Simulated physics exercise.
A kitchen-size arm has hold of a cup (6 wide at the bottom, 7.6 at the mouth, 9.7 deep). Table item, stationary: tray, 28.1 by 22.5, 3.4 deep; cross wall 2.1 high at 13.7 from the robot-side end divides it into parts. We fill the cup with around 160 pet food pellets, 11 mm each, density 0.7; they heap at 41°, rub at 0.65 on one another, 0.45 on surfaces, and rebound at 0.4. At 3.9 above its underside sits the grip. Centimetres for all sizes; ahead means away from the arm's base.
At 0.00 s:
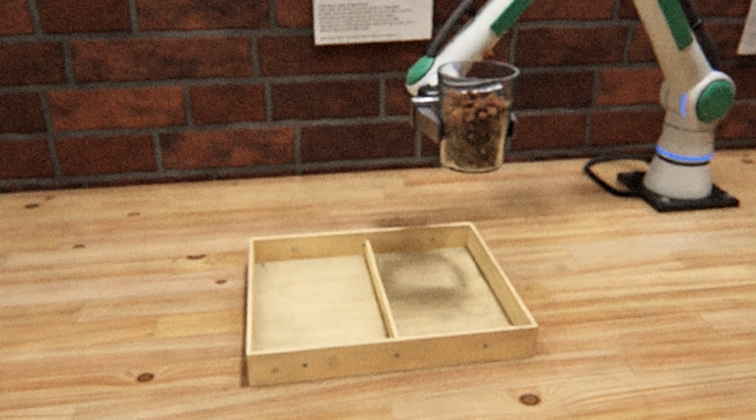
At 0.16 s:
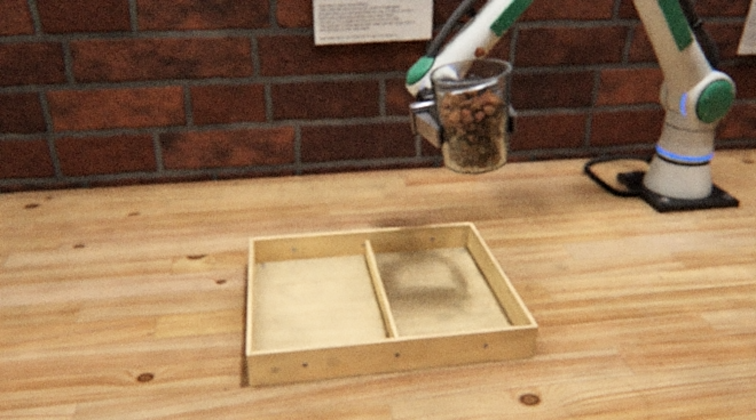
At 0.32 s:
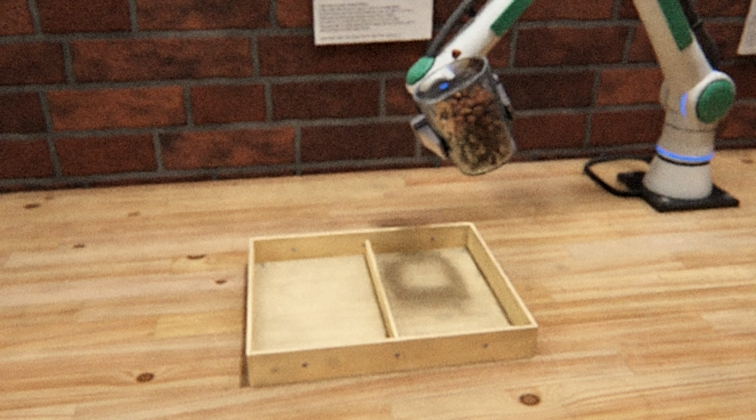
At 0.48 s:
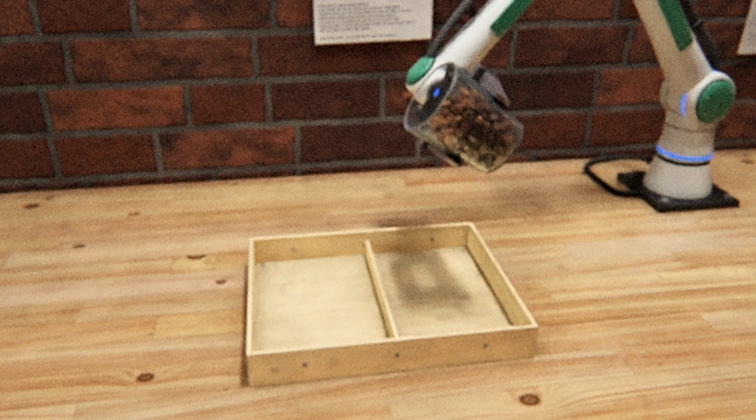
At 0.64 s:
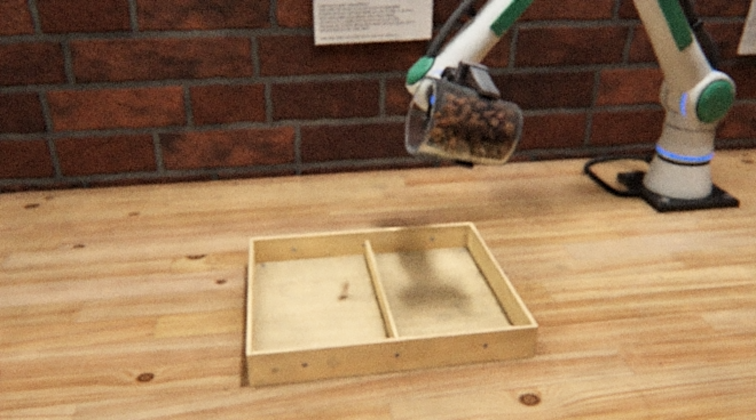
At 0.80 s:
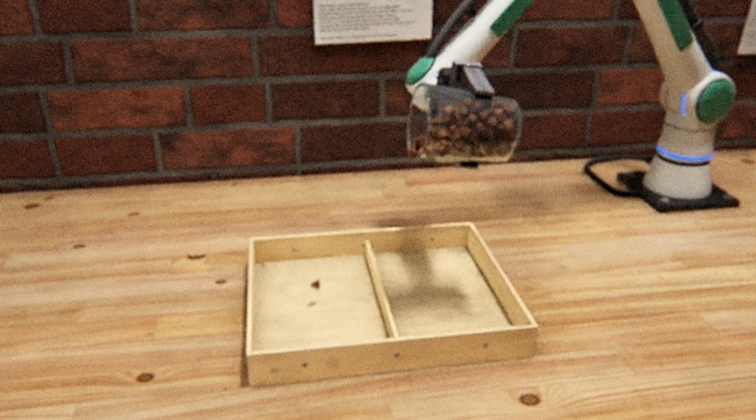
A white and green robot arm holds a clear cup of brown pellets above a divided wooden tray on a table, upright at first, then tips it leftward until it lies nearly on its side. A small brown piece drops into the tray's left section, while the rest stay in the cup.
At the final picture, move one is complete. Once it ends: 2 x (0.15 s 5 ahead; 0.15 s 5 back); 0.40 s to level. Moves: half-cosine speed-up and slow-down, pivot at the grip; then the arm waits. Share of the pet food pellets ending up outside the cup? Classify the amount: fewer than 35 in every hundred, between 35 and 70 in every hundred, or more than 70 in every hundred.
Between 35 and 70 in every hundred.
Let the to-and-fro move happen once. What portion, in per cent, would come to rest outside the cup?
It would then be around 35 per cent.
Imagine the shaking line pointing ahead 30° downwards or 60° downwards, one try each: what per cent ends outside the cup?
It comes to around 25 per cent on the first try and around 5 per cent on the second.
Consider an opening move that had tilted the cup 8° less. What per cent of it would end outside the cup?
Estimate: Around 30 per cent.
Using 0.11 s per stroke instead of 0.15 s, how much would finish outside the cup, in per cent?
Estimate for that case: 80 %.
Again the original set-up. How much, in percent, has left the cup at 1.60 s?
Roughly 55 percent by that moment.
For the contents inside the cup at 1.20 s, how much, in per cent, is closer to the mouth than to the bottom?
Some 45 percent is in that half.
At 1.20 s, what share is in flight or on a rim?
It amounts to roughly 1 in a hundred.
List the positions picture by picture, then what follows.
The cup middle at (474, 119), level; upper third of the load around (476, 111), from x 445 to 505, top at y 55; 157 in the cup, in the first picture.
The cup middle at (473, 119), tilted 8° forward; upper third of the load around (476, 110), from x 445 to 500, top at y 55, in the second picture.
The cup middle at (470, 120), tilted 28° forward; upper third of the load around (477, 112), from x 440 to 505, top at y 55, in the third picture.
The cup middle at (467, 123), tilted 54° forward; upper third of the load around (473, 112), from x 410 to 510, top at y 95, in the fourth picture.
The cup middle at (465, 126), tilted 74° forward; upper third of the load around (473, 113), from x 345 to 510, top at y 100; 156 in the cup, 1 in the far-side part, in the fifth picture.
The cup middle at (465, 127), tilted 82° forward; upper third of the load around (481, 115), from x 315 to 510, top at y 105; 156 in the cup, 1 in the far-side part, in the sixth picture.
After 1.20 s, tilted 82° forward, highest piece 22 above the table; 106 in the cup, 37 in the far-side part, 12 in the robot-side part, 2 in flight or on a rim.
After 1.60 s, tilted 41° forward, highest piece 23 above the table; 70 in the cup, 56 in the far-side part, 30 in the robot-side part, 1 in flight or on a rim.
After 2.00 s, level, highest piece 23 above the table; 70 in the cup, 57 in the far-side part, 30 in the robot-side part.
After 3.05 s, level, highest piece 23 above the table; 70 in the cup, 57 in the far-side part, 30 in the robot-side part.
In the end, 70 in the cup, 57 in the far-side part, 30 in the robot-side part. That is 55 % outside the cup.
